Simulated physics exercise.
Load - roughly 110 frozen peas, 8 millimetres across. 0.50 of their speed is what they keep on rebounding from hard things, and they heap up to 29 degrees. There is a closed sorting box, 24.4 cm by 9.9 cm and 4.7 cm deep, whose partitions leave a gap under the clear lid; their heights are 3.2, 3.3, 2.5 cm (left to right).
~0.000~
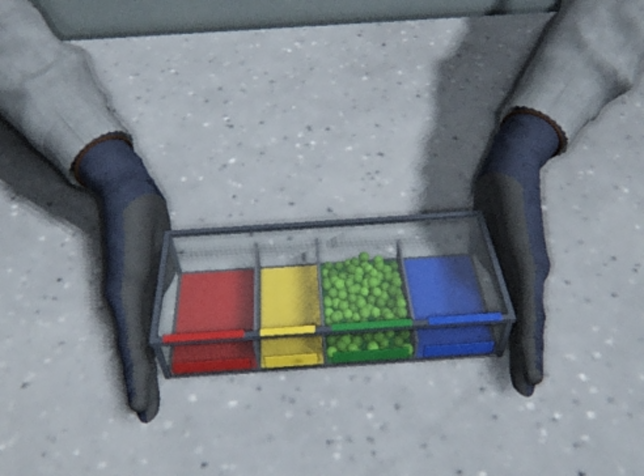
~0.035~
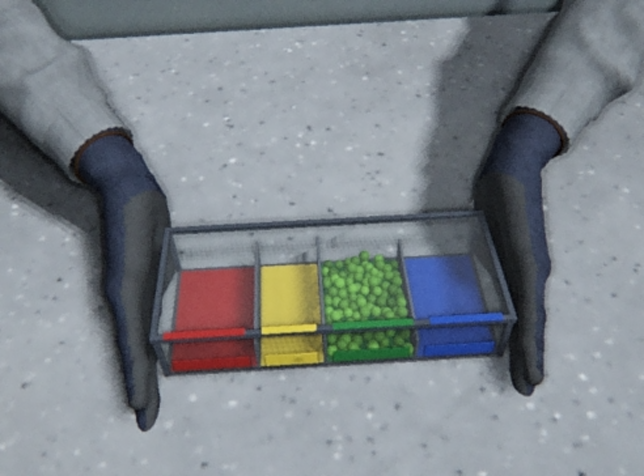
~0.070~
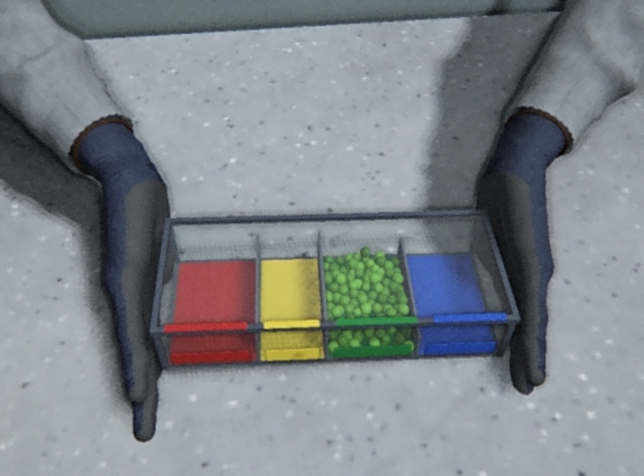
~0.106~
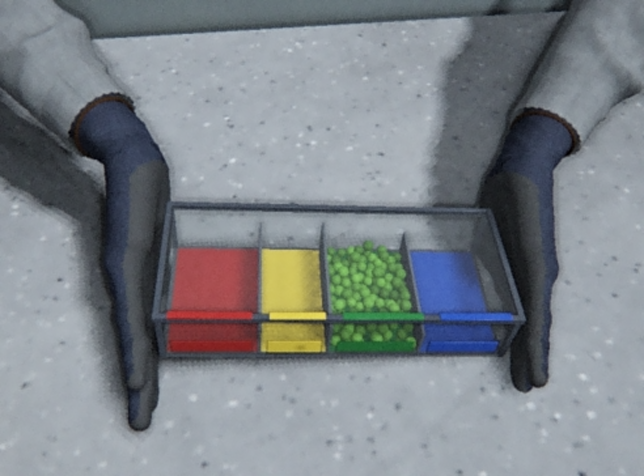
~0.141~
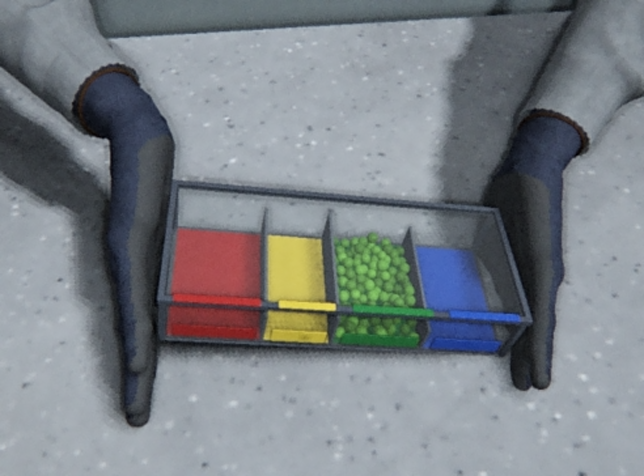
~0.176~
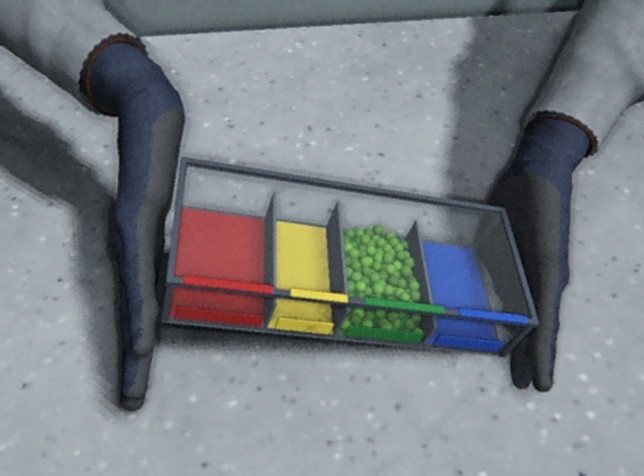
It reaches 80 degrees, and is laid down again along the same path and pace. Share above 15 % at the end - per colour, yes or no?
Red compartment no, blue compartment yes, green compartment yes, yellow compartment no.
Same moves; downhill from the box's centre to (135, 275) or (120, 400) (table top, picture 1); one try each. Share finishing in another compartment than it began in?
Roughly 25 % for the first direction, roughly 20 % for the second.
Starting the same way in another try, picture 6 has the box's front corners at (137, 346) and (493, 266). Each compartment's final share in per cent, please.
Final shares, in per cent - red: 5, blue: 0, green: 75, yellow: 20.
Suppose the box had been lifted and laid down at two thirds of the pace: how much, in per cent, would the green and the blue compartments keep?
Then green would get 75 per cent, while blue would get 25 per cent.
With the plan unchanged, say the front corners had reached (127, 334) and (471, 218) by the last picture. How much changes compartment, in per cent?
About 35 %.
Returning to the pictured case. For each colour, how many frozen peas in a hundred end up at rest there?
Red: 0 %, blue: 45 %, green: 55 %, yellow: 0 %.
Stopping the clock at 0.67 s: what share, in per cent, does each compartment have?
Red 0 %, blue 15 %, green 85 %, yellow 0 %.
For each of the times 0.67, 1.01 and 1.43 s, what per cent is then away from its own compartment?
15, 45, 45.
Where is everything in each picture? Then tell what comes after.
The first picture shows box tilt 0 degrees, front corners at (156, 340) and (508, 316); green 100 %.
The second picture shows box tilt 1 degrees, front corners at (156, 337) and (509, 316).
The third picture shows box tilt 3 degrees, front corners at (157, 329) and (512, 317), lowest corner right front.
The fourth picture shows box tilt 7 degrees, front corners at (159, 315) and (518, 317), lowest corner right front.
The fifth picture shows box tilt 12 degrees, front corners at (164, 297) and (524, 319), lowest corner right front.
The sixth picture shows box tilt 18 degrees, front corners at (173, 279) and (531, 321), lowest corner right front; green 100 %. Its pace works out near 155 degrees a second.
Then, at 0.67 s, tilt 79 degrees; blue 15 %, green 85 %.
After 1.01 s, tilt 33 degrees; blue 45 %, green 55 %.
After 1.43 s, tilt 0 degrees; blue 45 %, green 55 %.
By 1.9 s all is still; red 0 %, blue 45 %, green 55 %, yellow 0 %.
